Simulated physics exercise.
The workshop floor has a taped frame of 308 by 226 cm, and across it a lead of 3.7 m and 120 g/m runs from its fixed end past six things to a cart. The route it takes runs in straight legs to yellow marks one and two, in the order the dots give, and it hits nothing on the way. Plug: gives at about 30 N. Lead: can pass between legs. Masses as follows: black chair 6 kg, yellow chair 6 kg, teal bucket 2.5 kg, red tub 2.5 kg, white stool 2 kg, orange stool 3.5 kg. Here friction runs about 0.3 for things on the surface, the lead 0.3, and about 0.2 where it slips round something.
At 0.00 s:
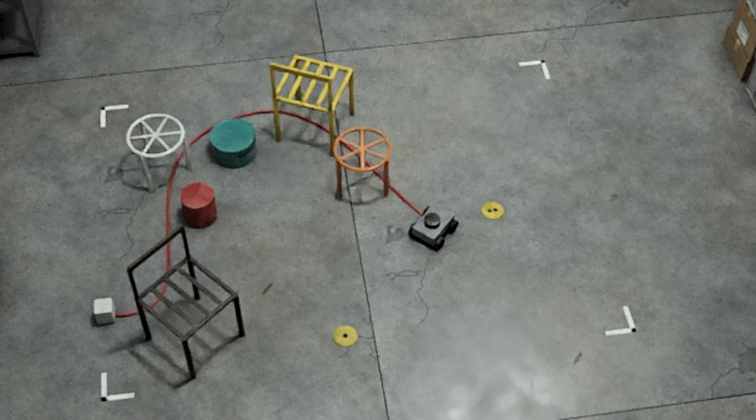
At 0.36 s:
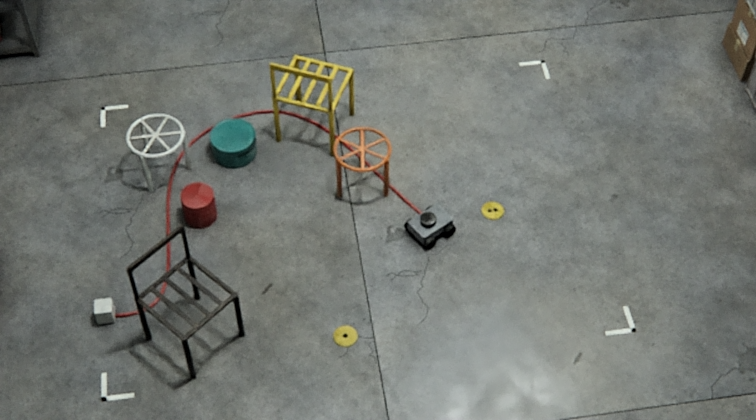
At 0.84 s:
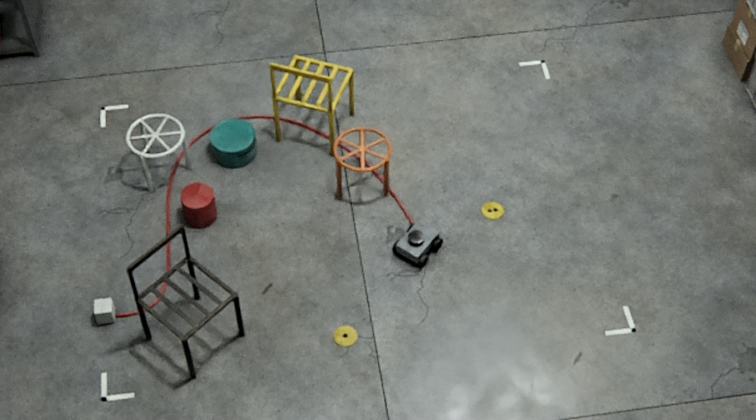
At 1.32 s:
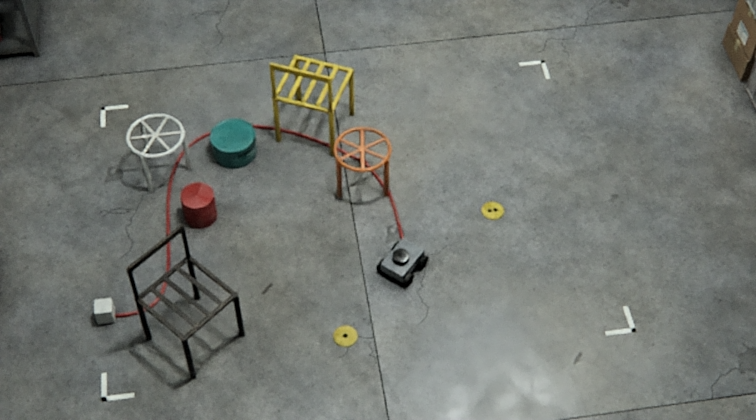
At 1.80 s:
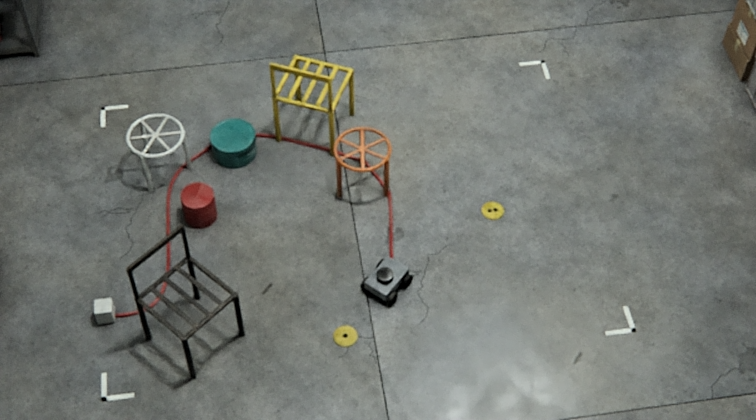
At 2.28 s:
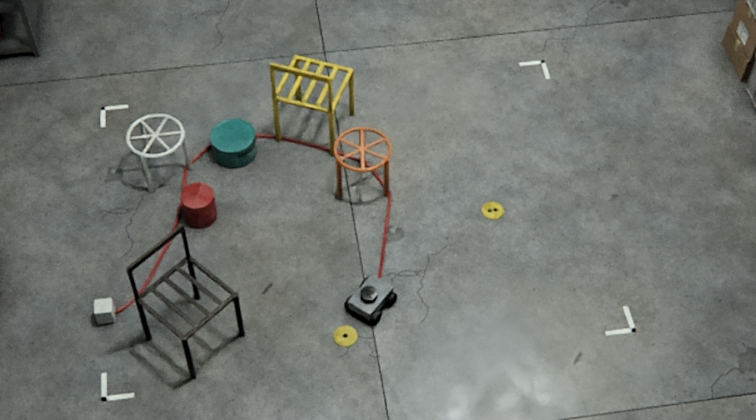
Small wheeled cart rolling down and left across a concrete floor, trailing a red lead that tightens around stools, tubs and chairs.
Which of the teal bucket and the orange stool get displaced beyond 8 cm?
The teal bucket is going to stay settled; the orange stool is going to be dislodged.
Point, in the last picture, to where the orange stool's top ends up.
Somewhere around (338, 160) is where it ends up.
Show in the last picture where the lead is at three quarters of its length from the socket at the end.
Pixel estimate: Near (361, 207).
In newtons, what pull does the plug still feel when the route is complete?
It comes out close to 0 N.
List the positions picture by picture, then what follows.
In the first picture, teal bucket (233, 135); marks (345, 336) (493, 211); lead runs through (168, 201); cart (438, 226).
In the second picture, cart (436, 226).
In the third picture, cart (422, 243).
In the fourth picture, lead runs through (395, 211); cart (407, 261).
In the fifth picture, lead runs through (391, 228); cart (392, 279).
In the sixth picture, teal bucket (233, 135); lead runs through (384, 246); cart (376, 298).
By 3.5 s, cart at (361, 323), lead slack at the fixed end; orange stool 17 cm off its start, teal bucket 2 cm off its start.
By 4.7 s, cart at (409, 280), lead slack at the fixed end; orange stool 17 cm off its start, teal bucket 2 cm off its start.
By 5.9 s, cart at (457, 240), lead slack at the fixed end; orange stool 17 cm off its start at (338, 160), teal bucket 2 cm off its start at (234, 137).
By 7.1 s, cart at (492, 210), lead slack at the fixed end; orange stool 17 cm off its start, teal bucket 2 cm off its start.
By 7.5 s, cart at (492, 210), lead slack at the fixed end; orange stool 17 cm off its start at (338, 160), teal bucket 2 cm off its start at (234, 137).
